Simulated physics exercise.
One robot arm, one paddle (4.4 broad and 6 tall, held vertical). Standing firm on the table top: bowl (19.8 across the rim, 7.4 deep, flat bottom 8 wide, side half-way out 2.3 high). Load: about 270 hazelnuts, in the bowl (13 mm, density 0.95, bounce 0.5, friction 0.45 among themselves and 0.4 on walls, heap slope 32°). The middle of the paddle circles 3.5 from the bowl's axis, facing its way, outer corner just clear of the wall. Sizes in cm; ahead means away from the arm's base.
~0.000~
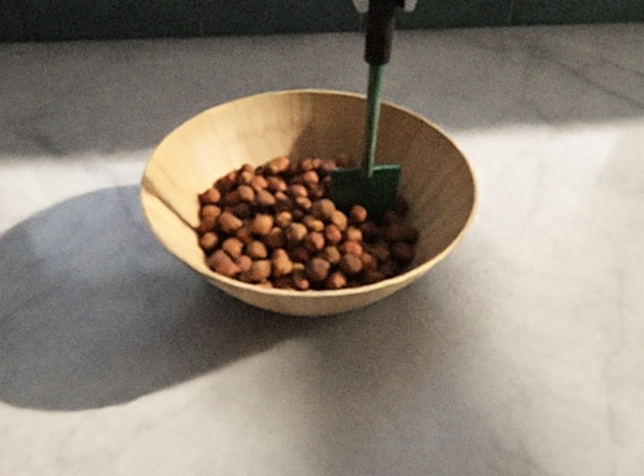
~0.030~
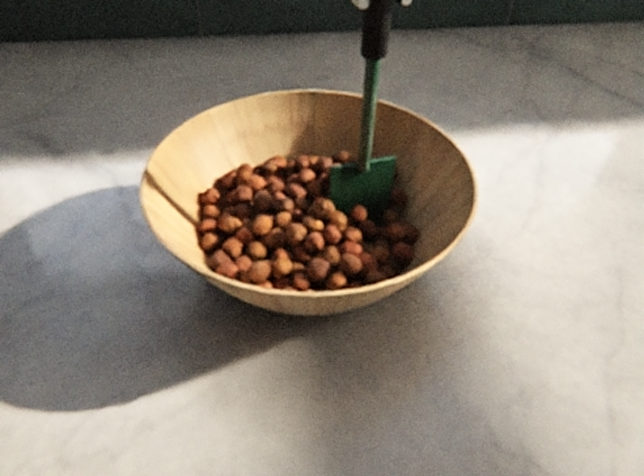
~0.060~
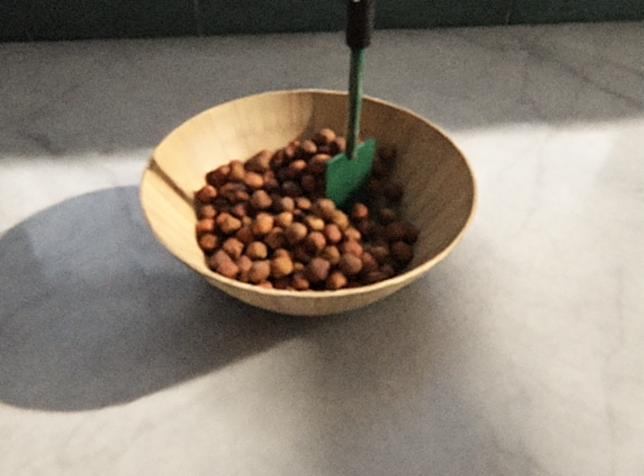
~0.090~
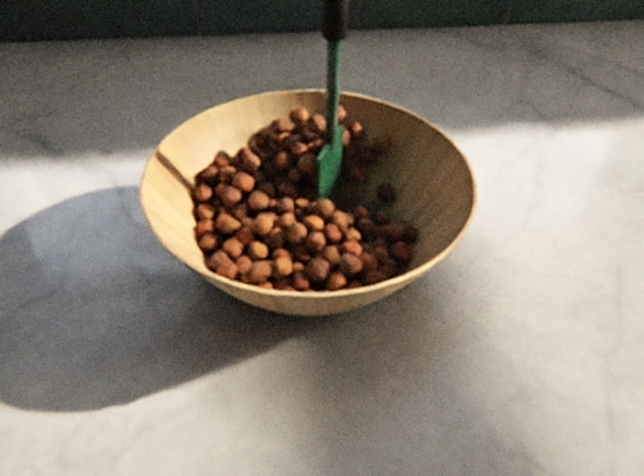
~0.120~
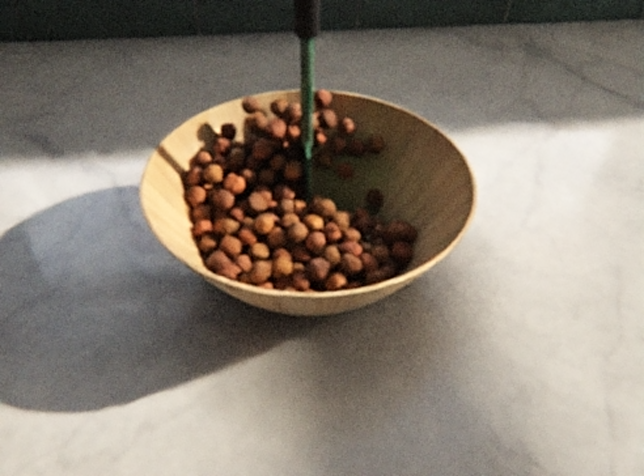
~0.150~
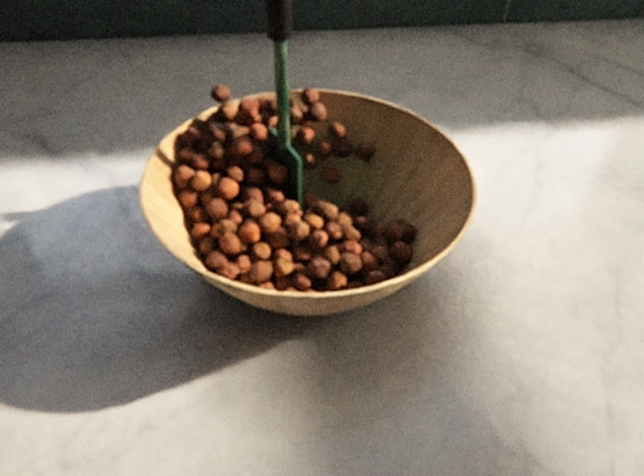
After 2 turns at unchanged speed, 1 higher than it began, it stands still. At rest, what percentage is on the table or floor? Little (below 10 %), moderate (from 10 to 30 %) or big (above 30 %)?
Answer: Moderate; from 10 to 30 % of the hazelnuts finish on the table or floor.
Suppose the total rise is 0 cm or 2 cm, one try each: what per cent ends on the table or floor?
About 15 and 15 per cent.
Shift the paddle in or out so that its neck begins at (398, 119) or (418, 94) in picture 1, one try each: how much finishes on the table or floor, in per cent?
Some 25 and 0 per cent.
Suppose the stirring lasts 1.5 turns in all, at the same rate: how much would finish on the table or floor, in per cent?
It would be near 15 per cent.
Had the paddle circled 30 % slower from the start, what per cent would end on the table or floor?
It would be near 5 per cent.
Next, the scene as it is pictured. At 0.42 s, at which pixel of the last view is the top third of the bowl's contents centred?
Around (405, 192).
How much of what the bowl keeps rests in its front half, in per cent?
Roughly 45 per cent.
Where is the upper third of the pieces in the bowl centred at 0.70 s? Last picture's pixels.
Near (235, 241).
After 0.42 s, 348° round, highest piece 10 above the table; 251 in the bowl, 16 on the table or floor, 2 in flight or on the tool.
After 0.70 s, 225° round, highest piece 10 above the table; 232 in the bowl, 33 on the table or floor, 4 in flight or on the tool.
After 1.03 s, 0° round, highest piece 7 above the table; 228 in the bowl, 41 on the table or floor.
After 1.73 s, 0° round, highest piece 7 above the table; 228 in the bowl, 41 on the table or floor.
At rest, 228 in the bowl, 41 on the table or floor. That is 15 % on the table or floor.
